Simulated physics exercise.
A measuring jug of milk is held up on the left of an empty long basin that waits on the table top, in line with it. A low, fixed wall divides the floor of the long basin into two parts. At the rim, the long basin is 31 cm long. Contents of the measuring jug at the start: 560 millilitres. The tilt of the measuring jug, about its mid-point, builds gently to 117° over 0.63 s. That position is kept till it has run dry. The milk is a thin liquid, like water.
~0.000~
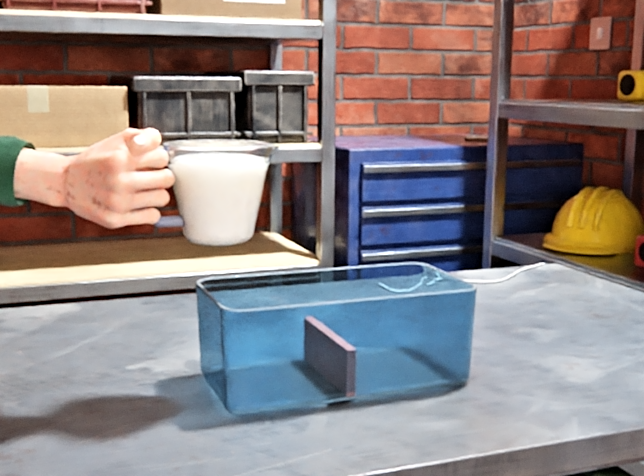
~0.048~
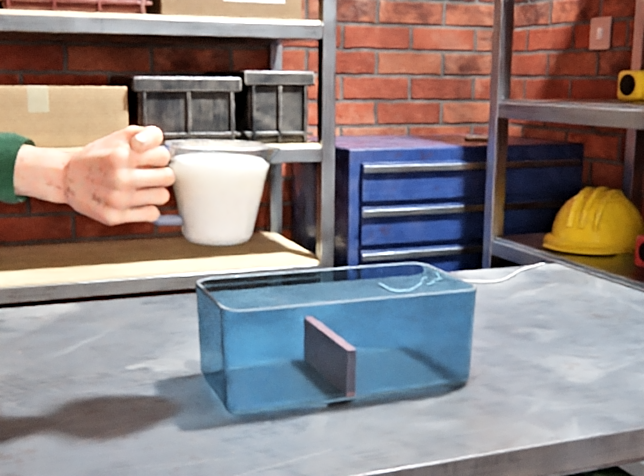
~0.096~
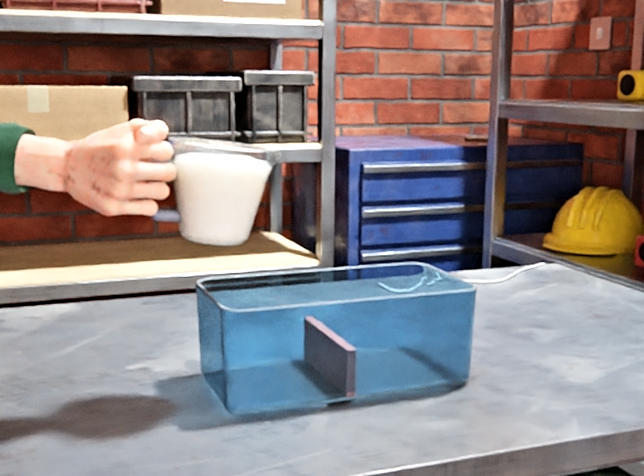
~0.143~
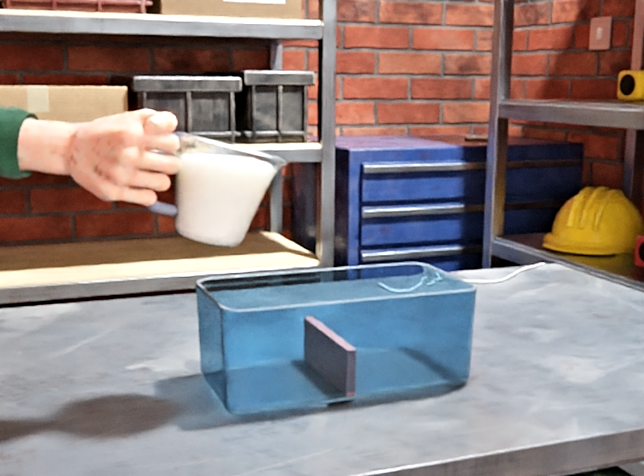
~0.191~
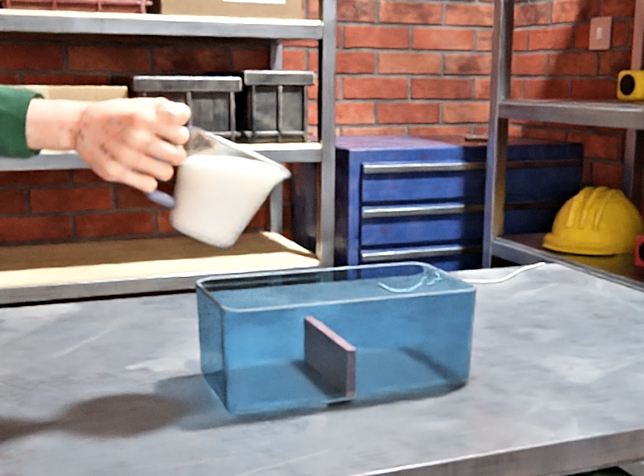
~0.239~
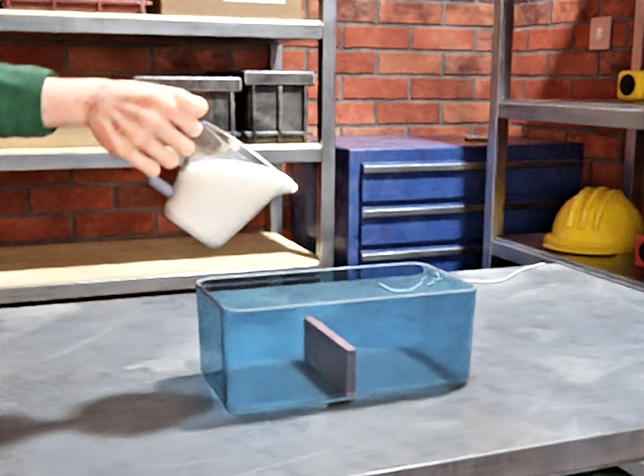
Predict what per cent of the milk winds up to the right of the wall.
Roughly 23 per cent is past the wall.
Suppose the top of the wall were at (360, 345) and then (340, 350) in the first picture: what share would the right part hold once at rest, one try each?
The first gives near 10 per cent and the second near 25 per cent.
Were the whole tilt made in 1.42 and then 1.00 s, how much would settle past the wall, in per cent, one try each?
First 45, then 35 per cent.
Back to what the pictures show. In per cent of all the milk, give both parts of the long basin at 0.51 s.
Near 28 on the left, 20 on the right.
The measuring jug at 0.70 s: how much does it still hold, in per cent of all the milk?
About 1 per cent.
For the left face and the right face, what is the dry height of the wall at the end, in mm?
Left 36 mm, right 52 mm.
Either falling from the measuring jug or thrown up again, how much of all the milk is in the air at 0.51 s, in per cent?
Some 22 per cent, I reckon.
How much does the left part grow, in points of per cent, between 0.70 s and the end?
0 %.
Then, 0.51 s in, the tilt is 106° and 31 per cent is still to pour, 27 is left of the wall and 20 right of it.
Then, 0.70 s in, the tilt is 117° and 1 per cent is still to pour, 74 is left of the wall and 21 right of it.
Then, 0.91 s in, the tilt is 117° and 0 per cent is still to pour, 74 is left of the wall and 23 right of it.
Then, 1.13 s in, the tilt is 117° and 0 per cent is still to pour, 74 is left of the wall and 23 right of it.
Finally, 74 per cent lies left of the wall, 23 right of it and 3 outside.
